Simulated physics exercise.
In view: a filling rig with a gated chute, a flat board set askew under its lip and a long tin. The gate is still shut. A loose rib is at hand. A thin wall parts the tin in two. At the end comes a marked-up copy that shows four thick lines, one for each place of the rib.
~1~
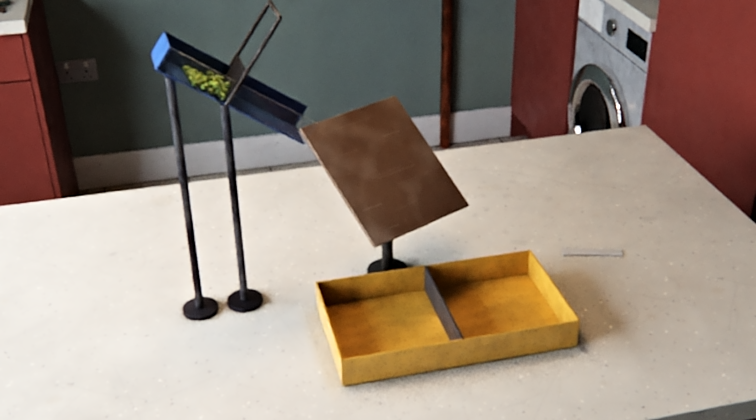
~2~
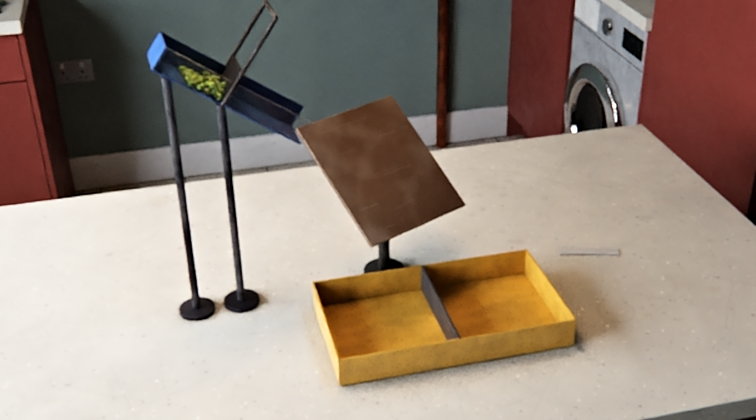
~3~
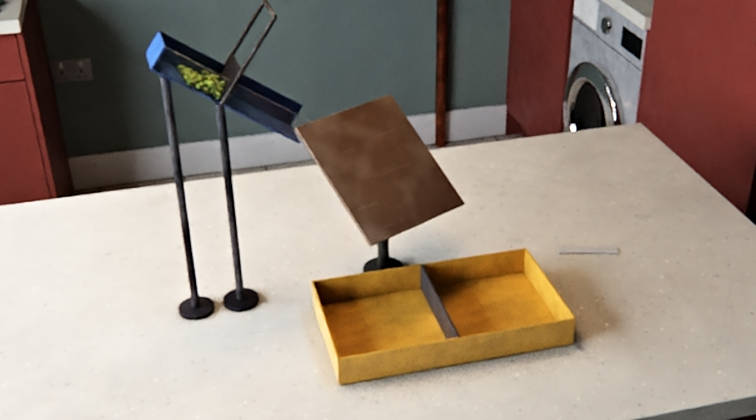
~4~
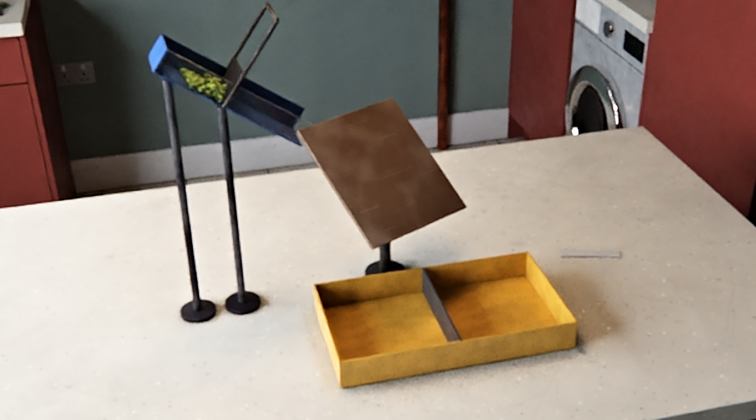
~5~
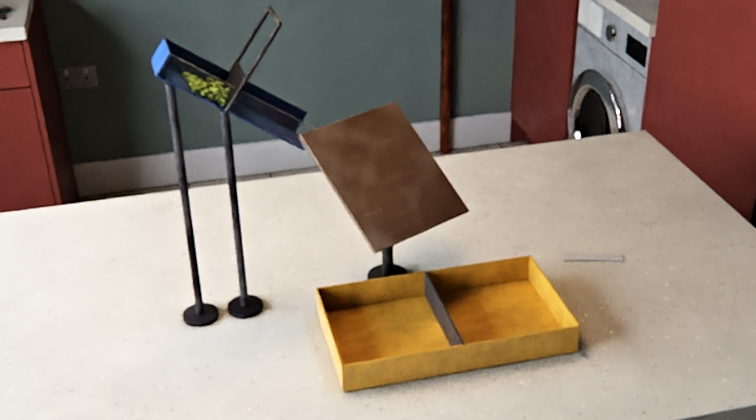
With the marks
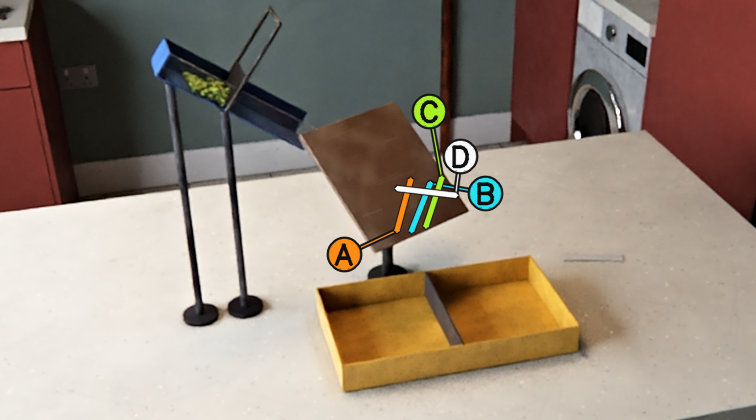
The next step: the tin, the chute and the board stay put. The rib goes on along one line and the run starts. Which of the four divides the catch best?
Best: C.
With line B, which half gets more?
More lands on the left.
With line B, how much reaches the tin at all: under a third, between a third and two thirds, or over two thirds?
Over two thirds.
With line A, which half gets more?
The left half.
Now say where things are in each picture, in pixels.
The first picture shows load behind the gate (213, 81), dried peas; lip of the chute (299, 135), sloping fairly steeply.
The second picture shows middle of the board (382, 167), tilted fairly steeply; middle of its low edge (421, 225); of its high edge (346, 111).
The third picture shows front corners of the tin (338, 358) and (575, 318); front end of its middle wall (460, 338); gate still shut (234, 67).
The fourth picture shows middle of the load (210, 83); lip (297, 137).
The fifth picture shows middle of the load (213, 87); lip (299, 141).
On the marked copy, line A from (410, 180) to (397, 230); line B from (430, 183) to (411, 230); line C from (441, 178) to (426, 226); line D from (397, 188) to (455, 195).
With A, of what is caught, the larger part in the left half, about a tenth in the right.
With B, of what is caught, the larger part in the left half, about a tenth in the right.
With C, of what is caught, roughly half in the left half, roughly half in the right.
With D, of what is caught, roughly a quarter in the left half, the larger part in the right.
